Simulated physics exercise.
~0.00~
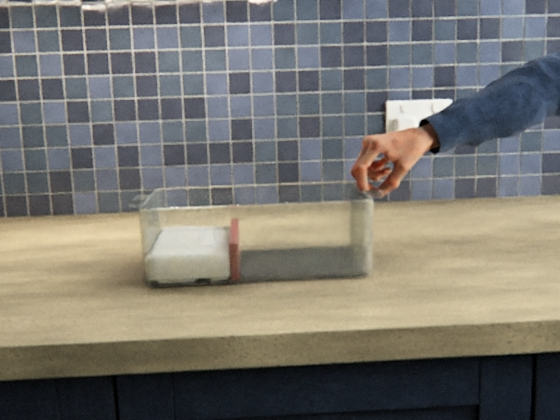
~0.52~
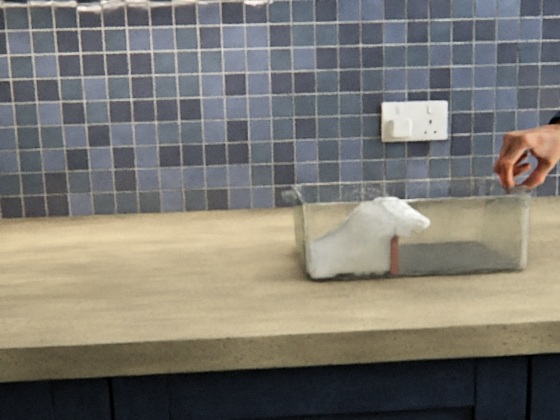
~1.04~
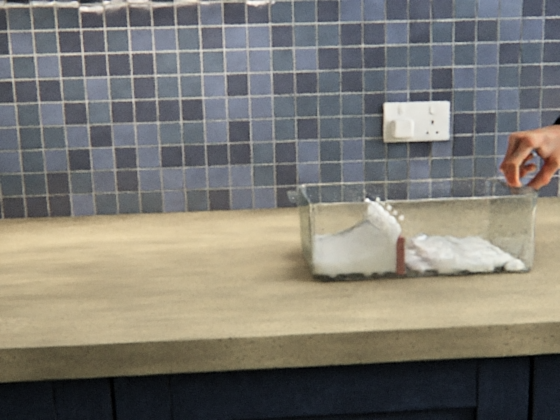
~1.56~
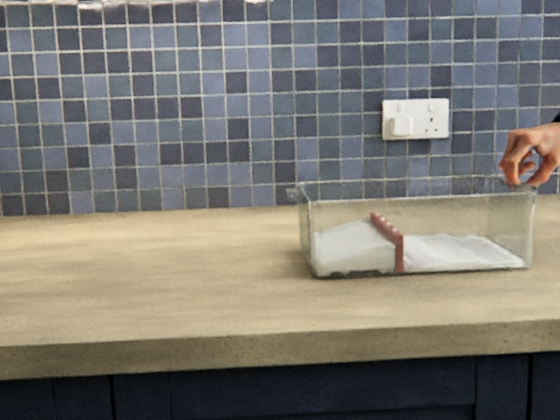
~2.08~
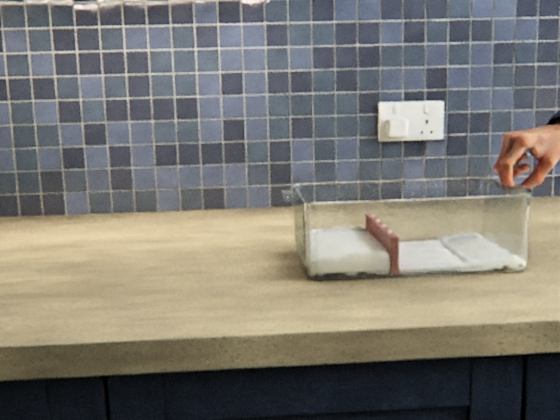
On a kitchen counter before a blue-tiled wall, a hand pulled a clear glass tub rightwards, and the milk in its left half surged over the low pinkish divider, splashed into the empty right side, and settled with milk lying in both halves.
